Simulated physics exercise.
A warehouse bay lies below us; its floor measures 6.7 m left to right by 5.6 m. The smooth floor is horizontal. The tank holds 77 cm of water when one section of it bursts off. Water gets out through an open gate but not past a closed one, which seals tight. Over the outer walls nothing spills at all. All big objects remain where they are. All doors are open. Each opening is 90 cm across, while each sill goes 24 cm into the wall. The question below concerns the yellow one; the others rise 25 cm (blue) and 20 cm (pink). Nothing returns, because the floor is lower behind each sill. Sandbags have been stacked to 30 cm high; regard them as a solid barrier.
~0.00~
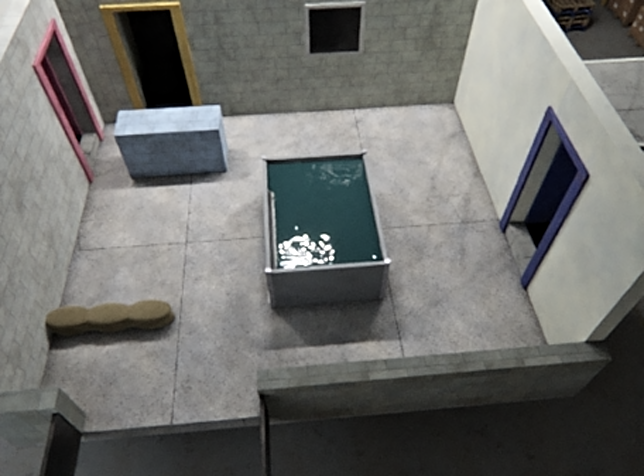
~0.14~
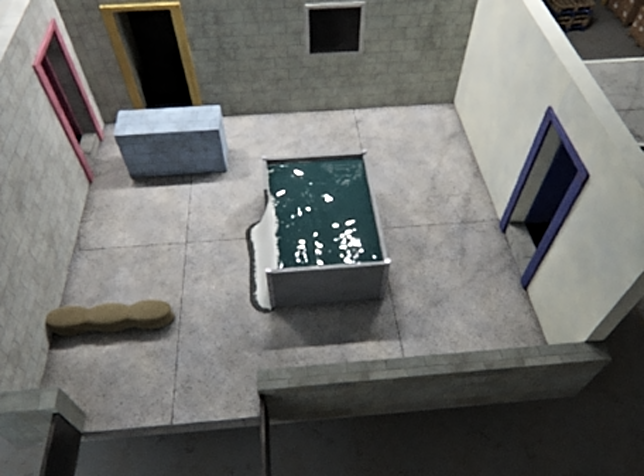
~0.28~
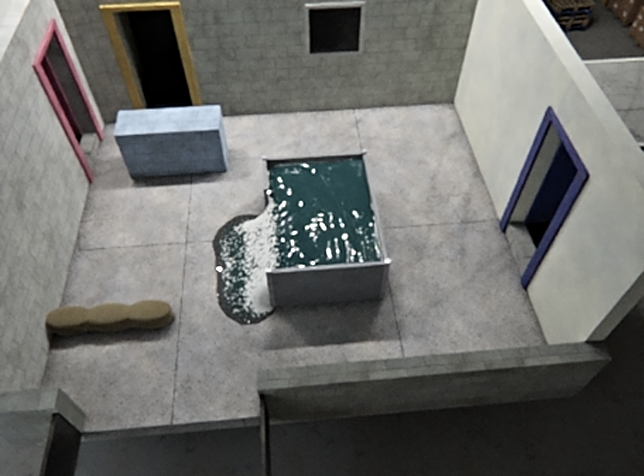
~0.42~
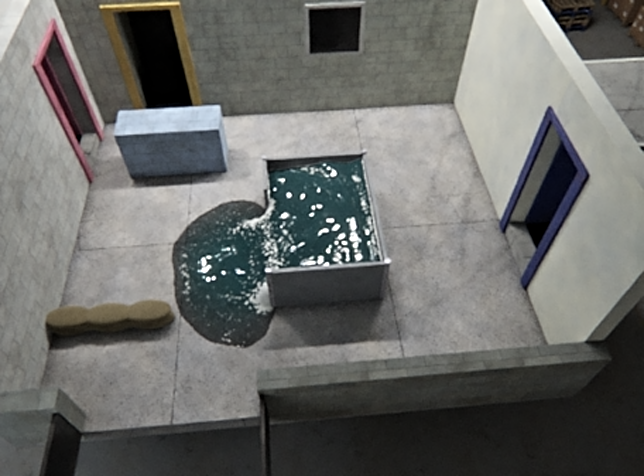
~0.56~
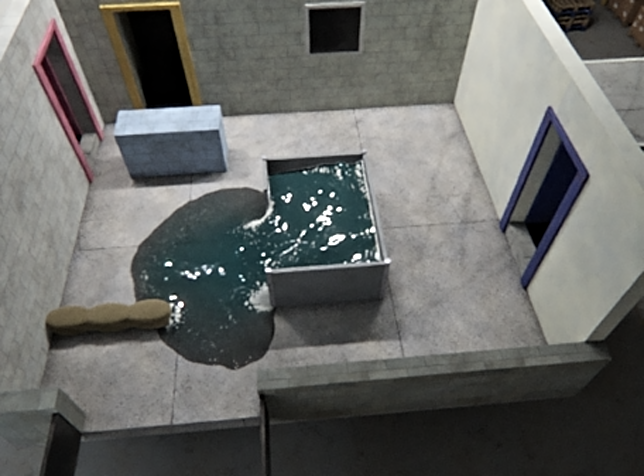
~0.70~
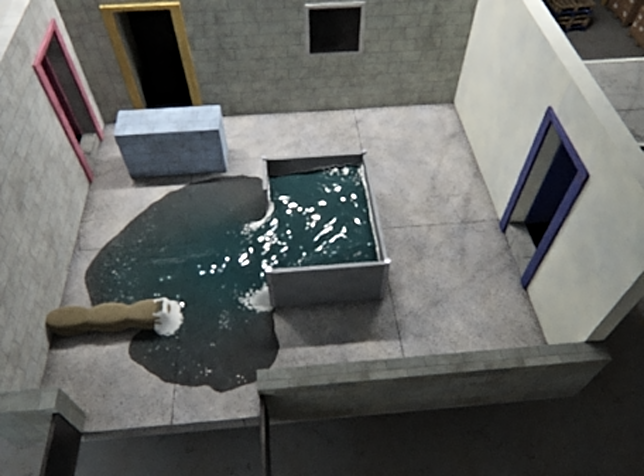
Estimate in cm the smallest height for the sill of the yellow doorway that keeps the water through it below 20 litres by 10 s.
I would say 10.5 cm.
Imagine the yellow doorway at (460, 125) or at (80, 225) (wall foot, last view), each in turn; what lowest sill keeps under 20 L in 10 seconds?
First place around 11.0 cm, second around 23 cm.
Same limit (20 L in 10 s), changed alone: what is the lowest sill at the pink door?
For the pink door, about 14.5 cm.
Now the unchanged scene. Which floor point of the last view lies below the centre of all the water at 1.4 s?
Approximately (239, 261).
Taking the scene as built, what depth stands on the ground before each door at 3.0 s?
Door by door in cm - blue 0, yellow 13, pink 19.
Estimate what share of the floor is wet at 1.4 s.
About 30 per cent.
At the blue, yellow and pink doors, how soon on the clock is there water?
Times: Blue = 6.5 s, yellow = 2.4 s, pink = 1.6 s.
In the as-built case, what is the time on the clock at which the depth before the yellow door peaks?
Crest at t of about 3.8 s.
After 1.4 s water covers 30 % of the floor, deepest (55 cm) near (74, 303); it has not reached the yellow door.
After 3.0 s water covers 35 % of the floor, deepest (42 cm) near (104, 129); 13 cm at the yellow door, 0 litres in over its 18 cm sill.
After 10.0 s water covers 90 % of the floor, deepest (10 cm) near (367, 133); 5 cm at the yellow door, 1 litre in over its 18 cm sill.
At the yellow door as built, the water arrived by 2.5 s and peaked near 15 cm at 3.8 s.
With a sill of 8.5 cm, 34 litres would have come in within the 10 s; with 11.5 cm, 14 litres. So under 20 litres takes about 10.5 cm.
